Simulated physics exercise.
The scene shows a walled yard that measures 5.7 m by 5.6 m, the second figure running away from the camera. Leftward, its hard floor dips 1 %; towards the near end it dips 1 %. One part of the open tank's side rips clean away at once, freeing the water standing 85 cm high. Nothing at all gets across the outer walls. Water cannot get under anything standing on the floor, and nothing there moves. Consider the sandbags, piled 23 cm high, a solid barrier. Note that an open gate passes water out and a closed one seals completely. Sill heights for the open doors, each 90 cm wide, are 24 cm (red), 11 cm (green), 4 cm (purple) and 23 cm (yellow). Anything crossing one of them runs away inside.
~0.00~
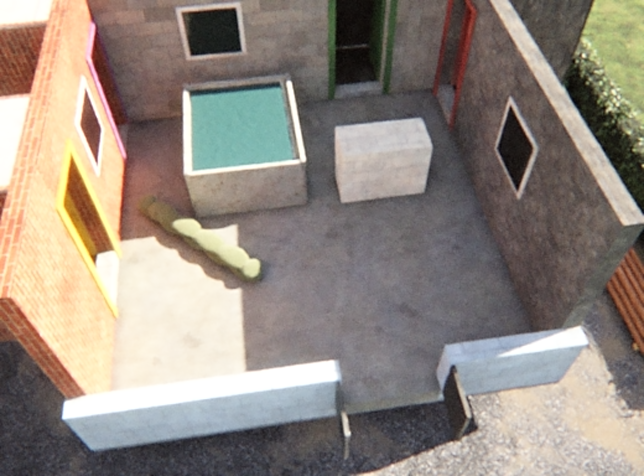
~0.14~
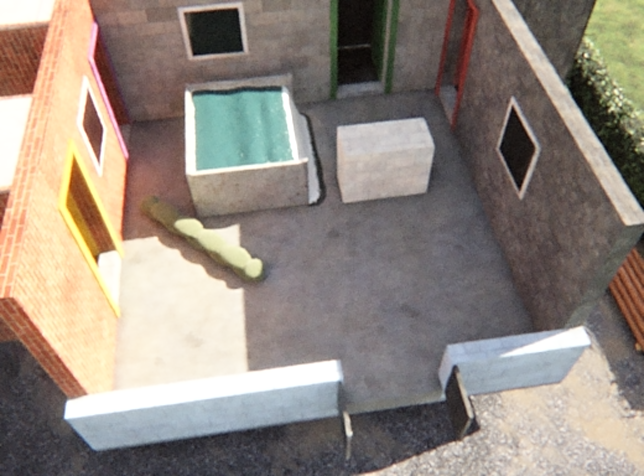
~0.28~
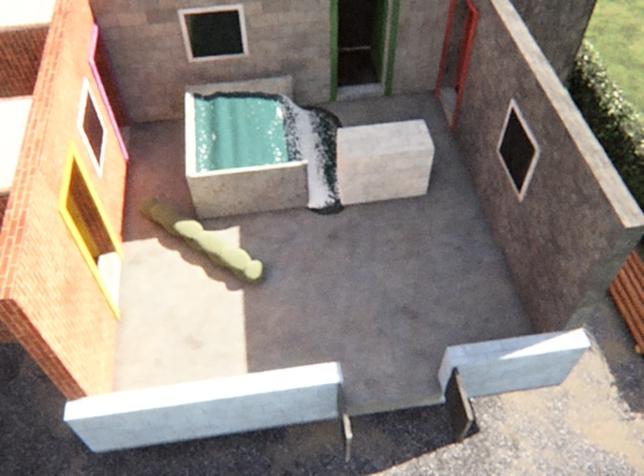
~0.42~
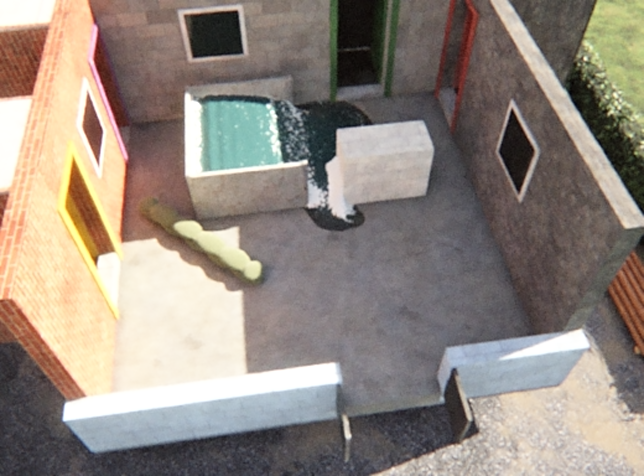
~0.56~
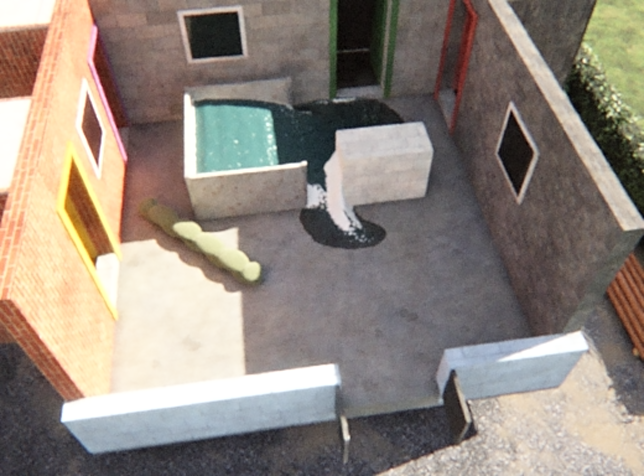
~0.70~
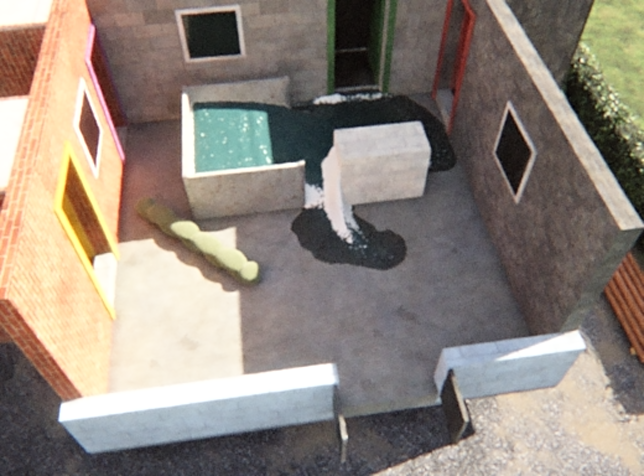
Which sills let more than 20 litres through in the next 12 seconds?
In the next 12 seconds: The red door lets more through; the green door lets more through; the purple door lets more through; the yellow door stays at or under it.
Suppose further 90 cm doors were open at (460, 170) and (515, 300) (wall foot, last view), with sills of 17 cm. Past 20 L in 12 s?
Check, in order - fail / pass.
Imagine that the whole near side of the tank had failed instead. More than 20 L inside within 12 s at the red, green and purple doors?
For red, too little; for green, too little; for purple, too much.
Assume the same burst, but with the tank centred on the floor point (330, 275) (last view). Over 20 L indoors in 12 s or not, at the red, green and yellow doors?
Red: Within limit; green: Beyond limit; yellow: Within limit.
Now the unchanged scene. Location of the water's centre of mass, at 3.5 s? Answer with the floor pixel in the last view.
Close to (353, 190) in the last picture.
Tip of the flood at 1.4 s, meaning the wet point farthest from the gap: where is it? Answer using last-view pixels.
Around (453, 360).
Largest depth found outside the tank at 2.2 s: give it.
I'd say near 43 centimetres.
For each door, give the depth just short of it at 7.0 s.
Depths: Red door 6 cm, green door 6 cm, purple door 7 cm, yellow door 9 cm.
After 1.4 s water covers 45 % of the floor and is deepest (56 cm) near (434, 104); red door 52 cm at the sill, 52 L in, green door 18 cm at the sill, 6 L in, purple door not reached, yellow door not reached.
After 2.2 s water covers 65 % of the floor and is deepest (43 cm) near (442, 124); red door 43 cm at the sill, 178 L in, green door 26 cm at the sill, 32 L in, purple door not reached, yellow door not reached.
After 3.5 s water covers 70 % of the floor and is deepest (26 cm) near (327, 159); red door 16 cm at the sill, 222 L in, green door 19 cm at the sill, 122 L in, purple door not reached, yellow door not reached.
After 7.0 s water covers 90 % of the floor and is deepest (18 cm) near (106, 423); red door 6 cm at the sill, 223 L in, green door 6 cm at the sill, 152 L in, purple door 7 cm at the sill, 43 L in, yellow door 9 cm at the sill, 0 L in.
After 12.0 s water covers 95 % of the floor and is deepest (12 cm) near (236, 404); red door 5 cm at the sill, 223 L in, green door 6 cm at the sill, 152 L in, purple door 7 cm at the sill, 78 L in, yellow door 9 cm at the sill, 0 L in.
